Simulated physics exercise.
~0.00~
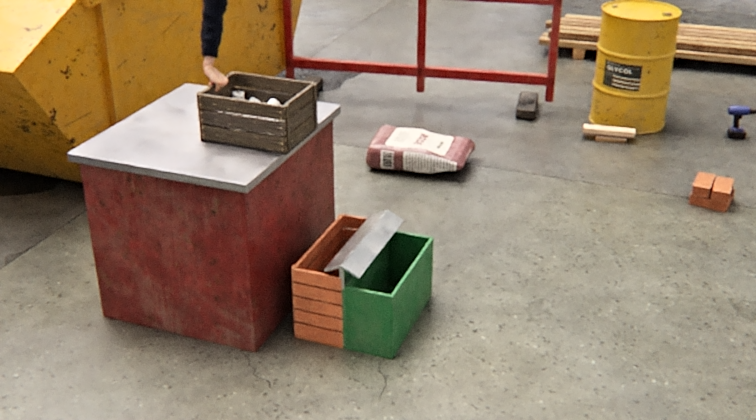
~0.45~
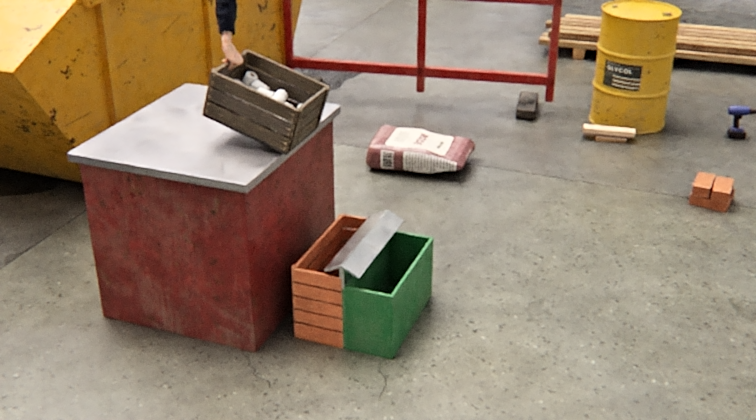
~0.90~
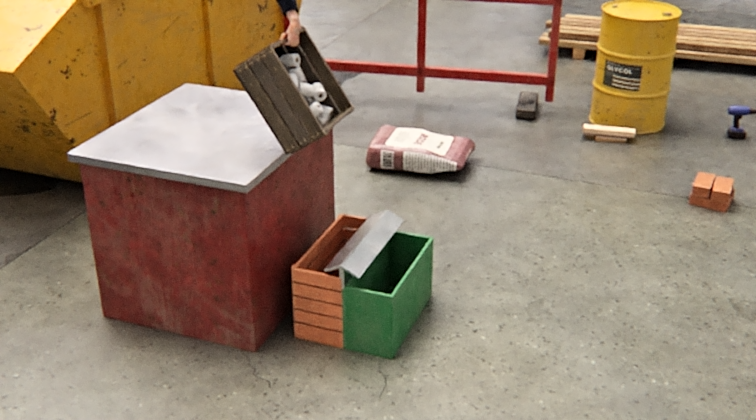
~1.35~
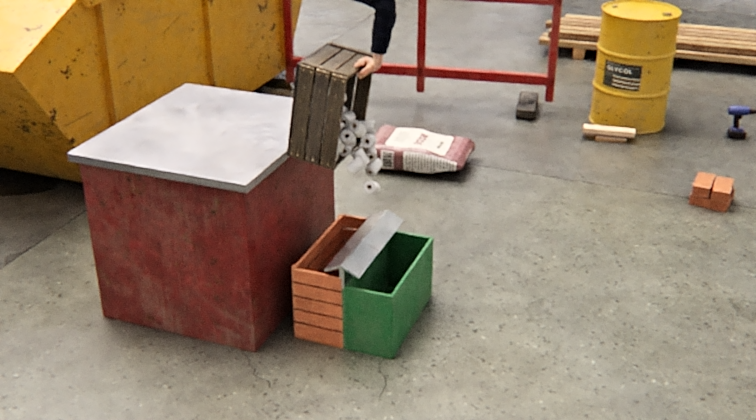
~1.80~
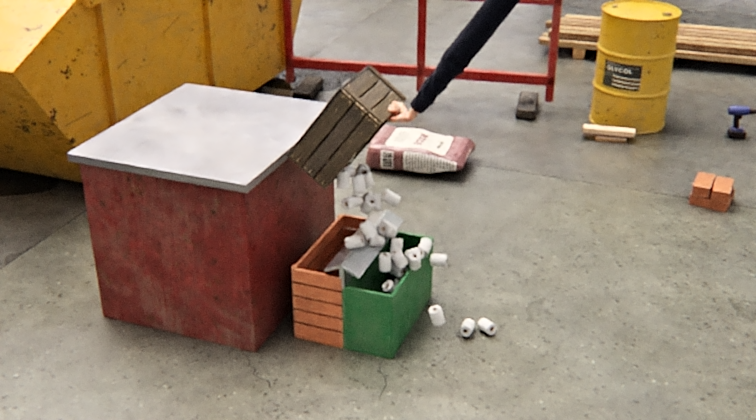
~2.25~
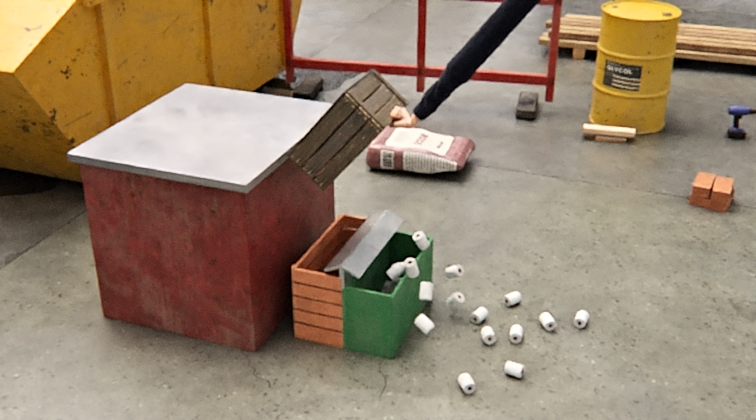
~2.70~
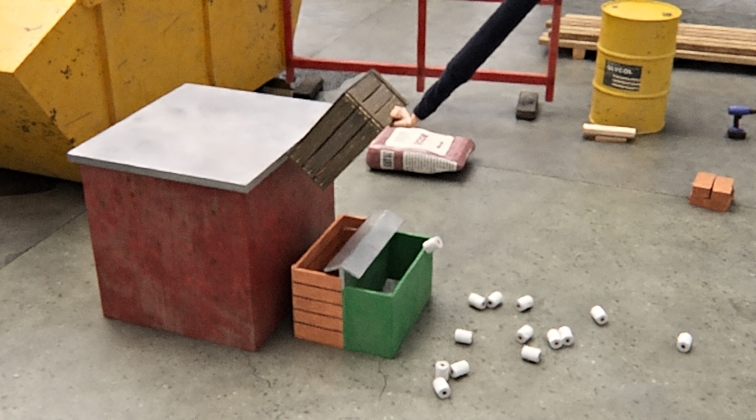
A wooden crate tipped by a hand spills white rolls into the green trough and across the floor.
